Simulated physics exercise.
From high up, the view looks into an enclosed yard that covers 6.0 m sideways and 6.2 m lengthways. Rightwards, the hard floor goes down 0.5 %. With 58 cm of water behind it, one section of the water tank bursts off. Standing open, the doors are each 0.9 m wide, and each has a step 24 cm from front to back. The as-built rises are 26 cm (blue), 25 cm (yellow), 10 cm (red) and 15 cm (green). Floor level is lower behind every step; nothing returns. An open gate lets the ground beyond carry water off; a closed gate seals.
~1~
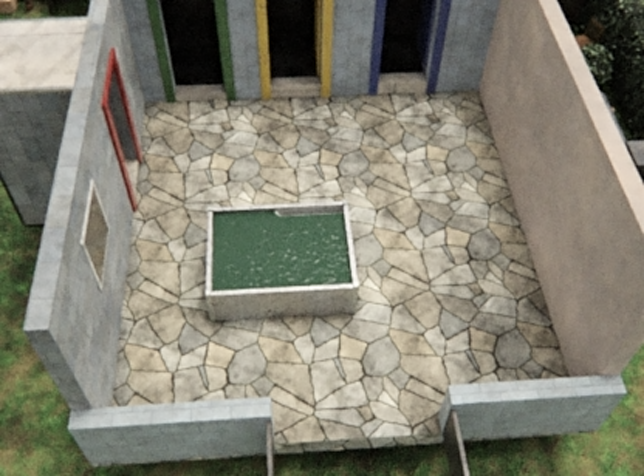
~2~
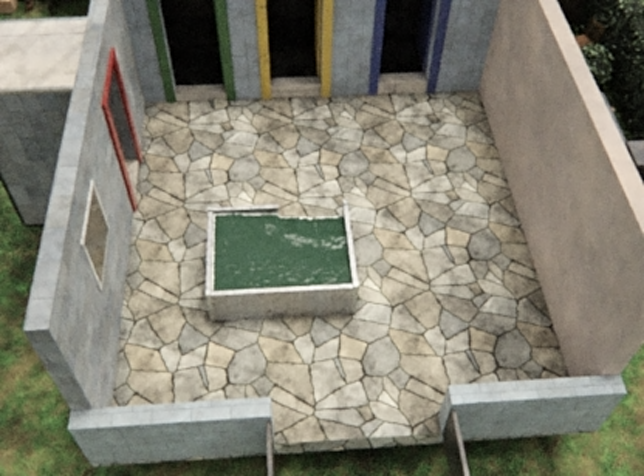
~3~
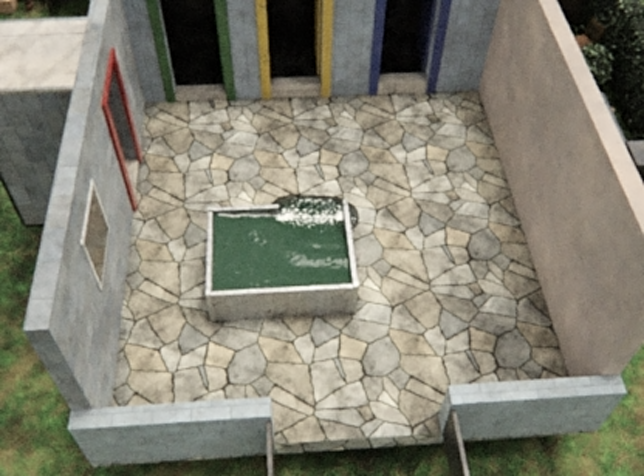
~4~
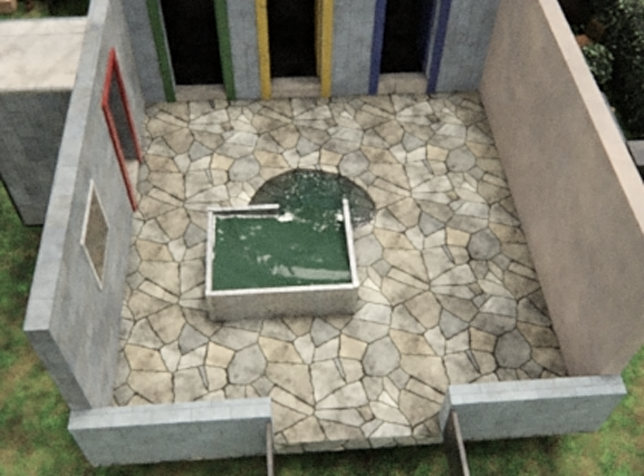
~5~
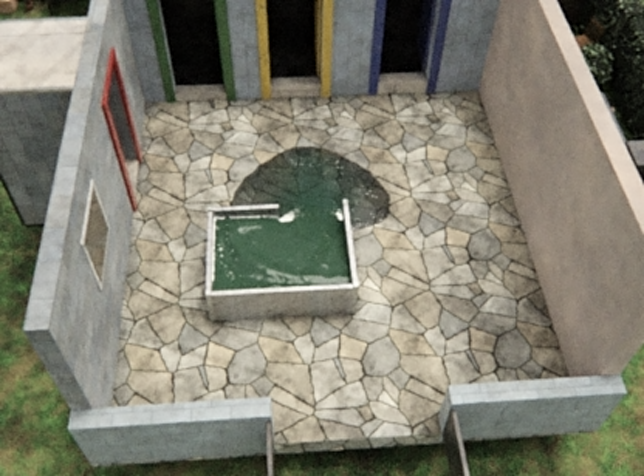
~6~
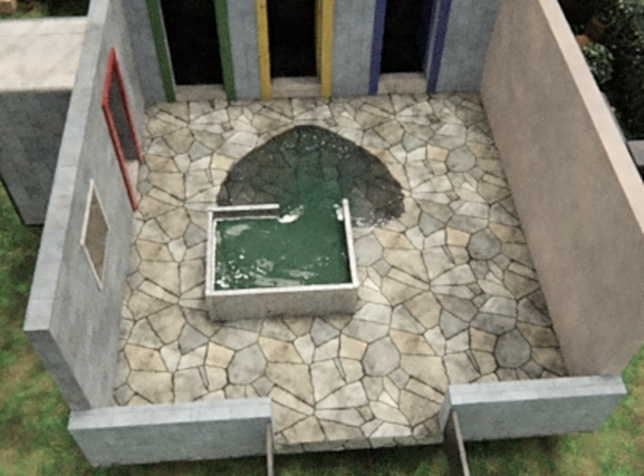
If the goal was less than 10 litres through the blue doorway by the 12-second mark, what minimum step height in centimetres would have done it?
A step of about 13 cm would have done it.
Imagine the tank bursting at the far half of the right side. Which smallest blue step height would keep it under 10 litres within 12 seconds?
It needs to be about 7.5 cm high.
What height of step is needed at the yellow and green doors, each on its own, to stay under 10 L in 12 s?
About 18 cm at yellow and 8.5 cm at green.
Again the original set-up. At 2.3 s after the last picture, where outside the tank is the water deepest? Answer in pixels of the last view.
Check close to (458, 93).
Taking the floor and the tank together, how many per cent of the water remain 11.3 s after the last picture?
I'd say near 94 per cent is still there.
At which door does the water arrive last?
Door: Red.
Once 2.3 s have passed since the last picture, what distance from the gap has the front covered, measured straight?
Front distance: Approx. 4.4 m.
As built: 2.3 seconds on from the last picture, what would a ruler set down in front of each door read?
In cm - blue: 13, yellow: 16, red: 0, green: 10.
Then, 0.7 s after the last picture water covers 25 % of the floor, deepest (28 cm) near (321, 223); it has not reached the blue door.
Then, 2.3 s after the last picture water covers 35 % of the floor, deepest (25 cm) near (458, 93); 13 cm at the blue door, 0 litres in over its 26 cm step.
Then, 11.3 s after the last picture water covers 100 % of the floor, deepest (8 cm) near (576, 406); 5 cm at the blue door, 0 litres in over its 26 cm step.
At the blue door as built, the water peaked near 18 cm, 1.1 s after the last picture.
With a step of 11 cm, 19 litres would have come in within the 12 s; with 14.5 cm, 5 litres. So under 10 litres takes about 13 cm.
